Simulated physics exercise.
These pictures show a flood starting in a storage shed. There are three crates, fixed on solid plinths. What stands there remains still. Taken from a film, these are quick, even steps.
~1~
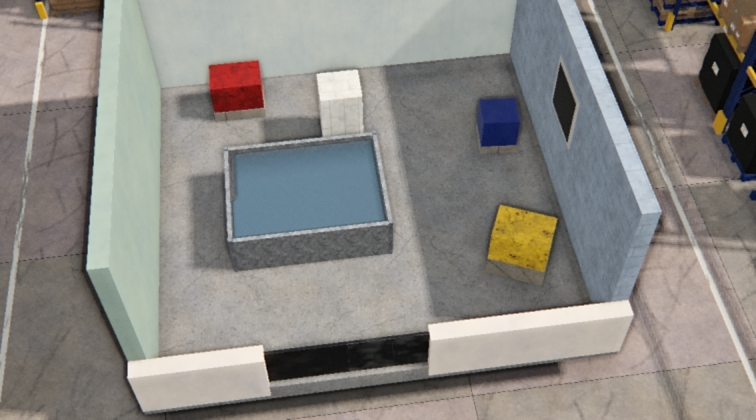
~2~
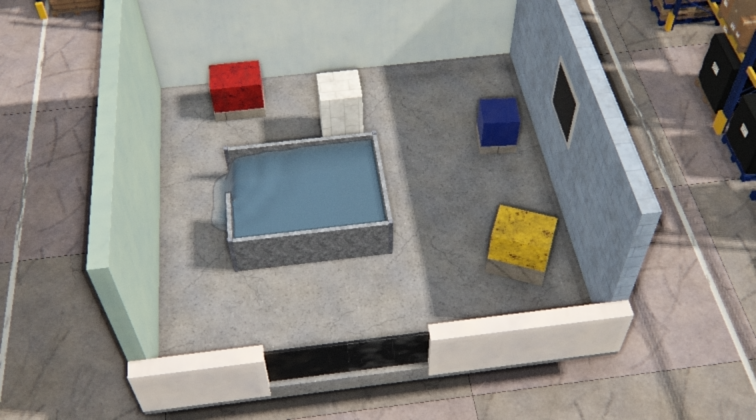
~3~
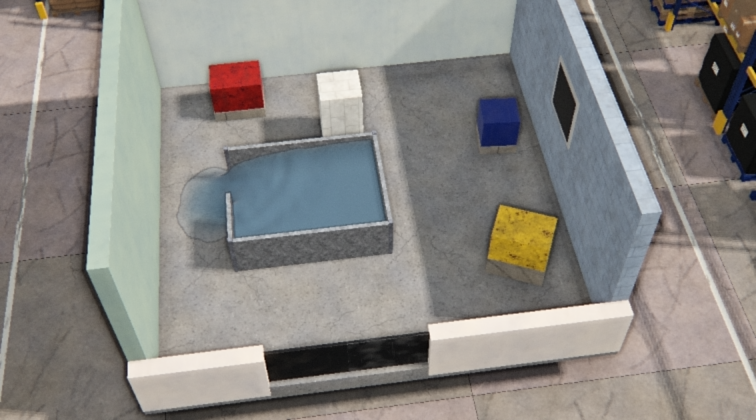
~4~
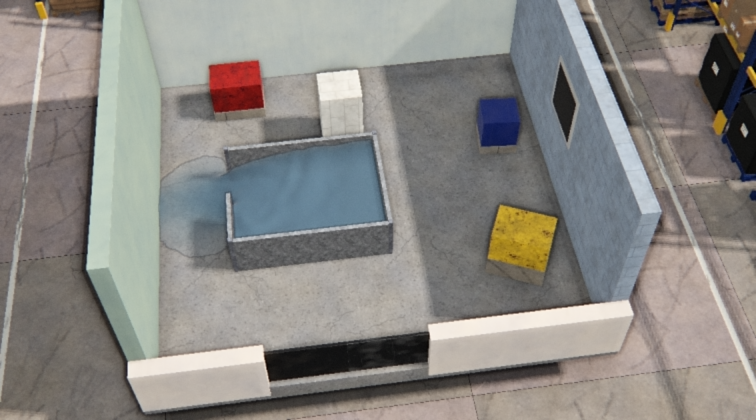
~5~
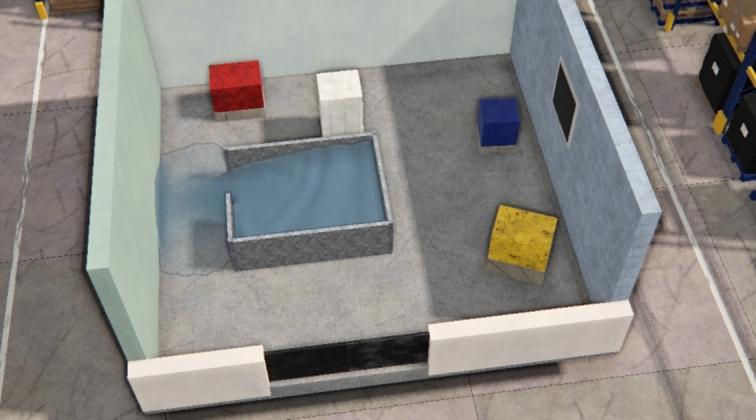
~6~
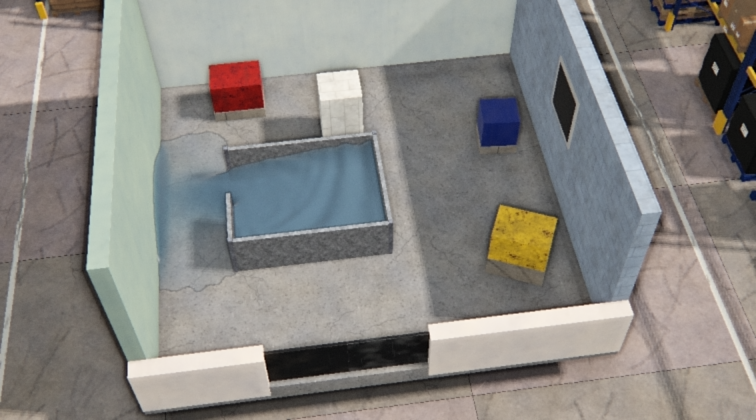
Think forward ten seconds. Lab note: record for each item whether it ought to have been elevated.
Result - blue crate: Dry, no change needed; red crate: Wetted, should be elevated; yellow crate: Dry, no change needed.
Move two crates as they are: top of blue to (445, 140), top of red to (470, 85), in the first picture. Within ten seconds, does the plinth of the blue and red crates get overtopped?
Result - blue crate stays clear, red crate stays clear.
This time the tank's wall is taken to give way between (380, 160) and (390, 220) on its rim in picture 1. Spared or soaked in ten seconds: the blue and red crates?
My take: The blue one gets flooded, while the red one stays clear.
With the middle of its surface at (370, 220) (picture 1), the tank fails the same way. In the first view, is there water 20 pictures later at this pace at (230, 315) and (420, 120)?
The first spot is wetted, while the second is not reached.
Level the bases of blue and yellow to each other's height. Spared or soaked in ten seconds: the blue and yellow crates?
Blue: Stays clear; yellow: Stays clear.
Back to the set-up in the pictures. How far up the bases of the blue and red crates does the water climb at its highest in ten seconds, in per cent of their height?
70 and 150 per cent, roughly.
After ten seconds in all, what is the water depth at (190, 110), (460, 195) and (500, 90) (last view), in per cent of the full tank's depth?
The depths come to near 18, 8 and 16 per cent respectively.
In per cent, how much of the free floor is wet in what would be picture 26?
It works out to about 55 in a hundred.
A moment on, water covers 15 % of the floor; the blue crate not reached, the red crate water round its plinth, the yellow crate not reached.
Next, water covers 25 % of the floor; the blue crate not reached, the red crate water round its plinth, the yellow crate not reached.
Then, water covers 55 % of the floor; the blue crate not reached, the red crate water round its plinth, the yellow crate not reached.
Later, water covers 95 % of the floor; the blue crate water round its plinth, the red crate water round its plinth, the yellow crate water round its plinth.
In the end, water covers 100 % of the floor; the blue crate stayed above the water, the red crate was topped, the yellow crate stayed above the water.
